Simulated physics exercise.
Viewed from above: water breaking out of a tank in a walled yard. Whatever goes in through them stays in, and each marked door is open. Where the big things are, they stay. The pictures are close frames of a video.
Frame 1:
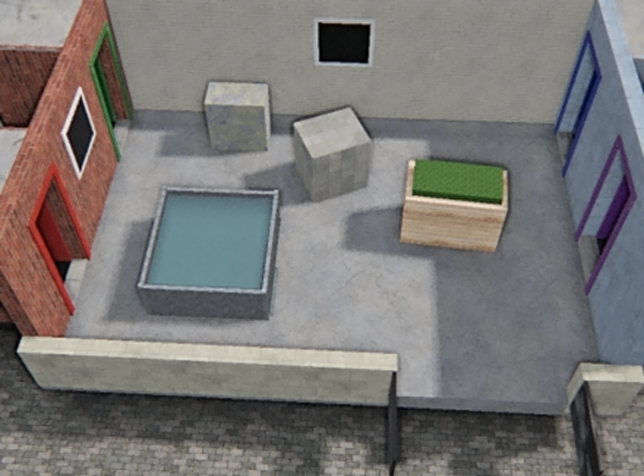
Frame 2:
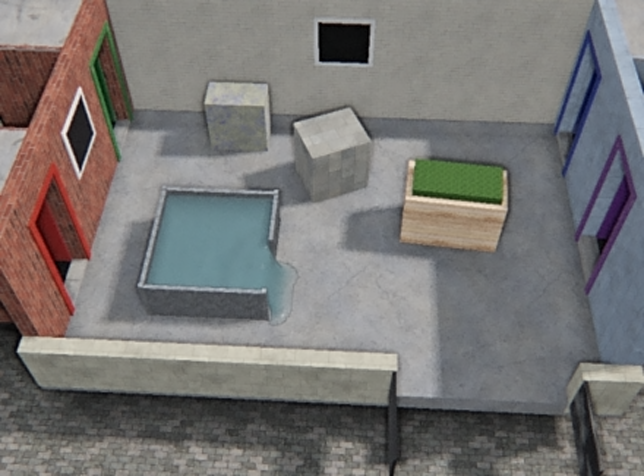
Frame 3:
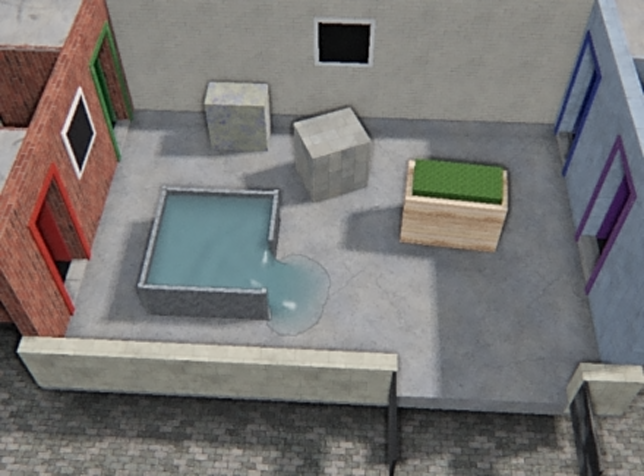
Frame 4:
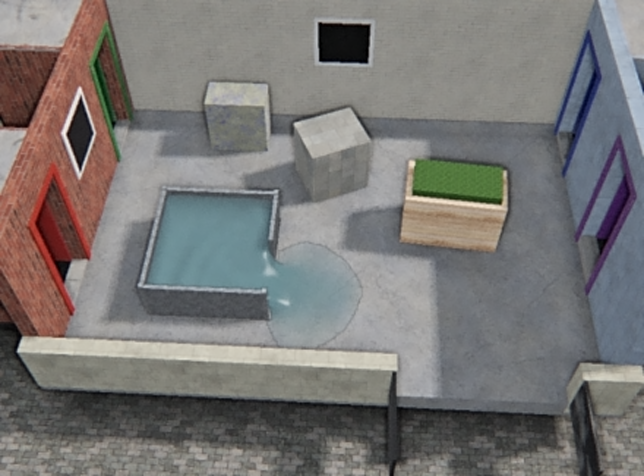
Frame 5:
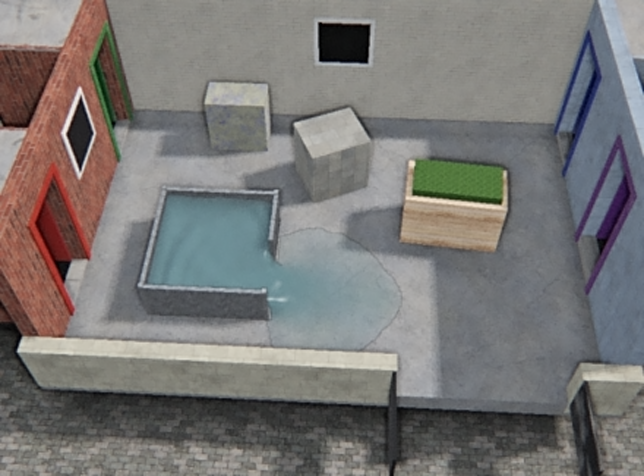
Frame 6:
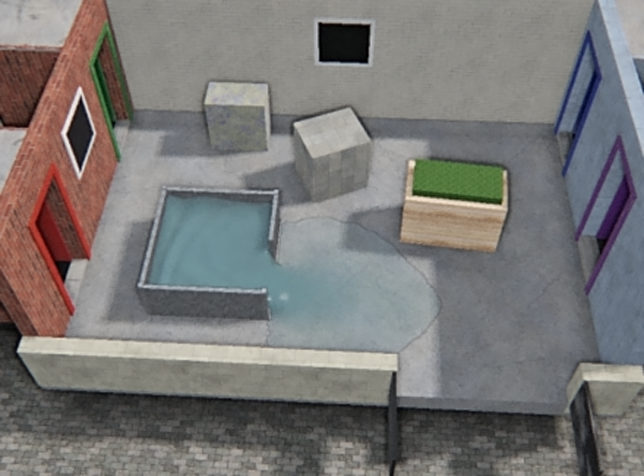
A walled yard with a grey concrete floor is seen from high above by a camera that stays still. An open grey tank of blue-green water sits at left near a red doorway in a brick wall, with two pale blocks behind it and a wooden planter topped with green at right. Water breaks through the tank's right side and spreads rightward in a widening, rounded sheet.
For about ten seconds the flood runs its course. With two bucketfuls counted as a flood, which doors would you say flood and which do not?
One by one: Most likely the purple door gets two buckets or less, most likely the red door gets two buckets or less, most likely the green door gets two buckets or less, most likely the blue door gets two buckets or less.
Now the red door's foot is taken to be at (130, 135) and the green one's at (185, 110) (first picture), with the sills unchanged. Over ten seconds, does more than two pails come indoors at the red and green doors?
Red door: Falls short; green door: Falls short.
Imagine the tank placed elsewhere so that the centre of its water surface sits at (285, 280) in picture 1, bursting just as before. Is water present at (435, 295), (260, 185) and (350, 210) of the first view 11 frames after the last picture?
In order: Submerged, untouched, untouched.
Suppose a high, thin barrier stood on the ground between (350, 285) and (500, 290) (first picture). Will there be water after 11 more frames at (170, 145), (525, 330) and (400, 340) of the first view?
Results in order: Bone-dry / swamped / swamped.
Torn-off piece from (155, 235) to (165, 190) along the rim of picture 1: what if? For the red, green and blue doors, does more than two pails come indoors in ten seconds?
As I see it, the red door breaks the limit, the green door breaks the limit and the blue door stays within bounds.
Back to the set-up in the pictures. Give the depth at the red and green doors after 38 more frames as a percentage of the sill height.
In order: Roughly 0 % and 0 %.
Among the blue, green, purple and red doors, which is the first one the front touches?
It is the one in purple.
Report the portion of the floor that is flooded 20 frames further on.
Roughly 45 %.
A moment on, water covers 30 % of the floor; the purple door not reached, the red door not reached, the green door not reached, the blue door not reached.
Next, water covers 35 % of the floor; the purple door wet at the sill, nothing in, the red door not reached, the green door not reached, the blue door not reached.
Then, water covers 45 % of the floor; the purple door under two buckets in, the red door not reached, the green door not reached, the blue door wet at the sill, nothing in.
Later, water covers 55 % of the floor; the purple door under two buckets in, the red door not reached, the green door not reached, the blue door wet at the sill, nothing in.
In the end, water covers 70 % of the floor; the purple door under two buckets in, the red door wet at the sill, nothing in, the green door not reached, the blue door wet at the sill, nothing in.
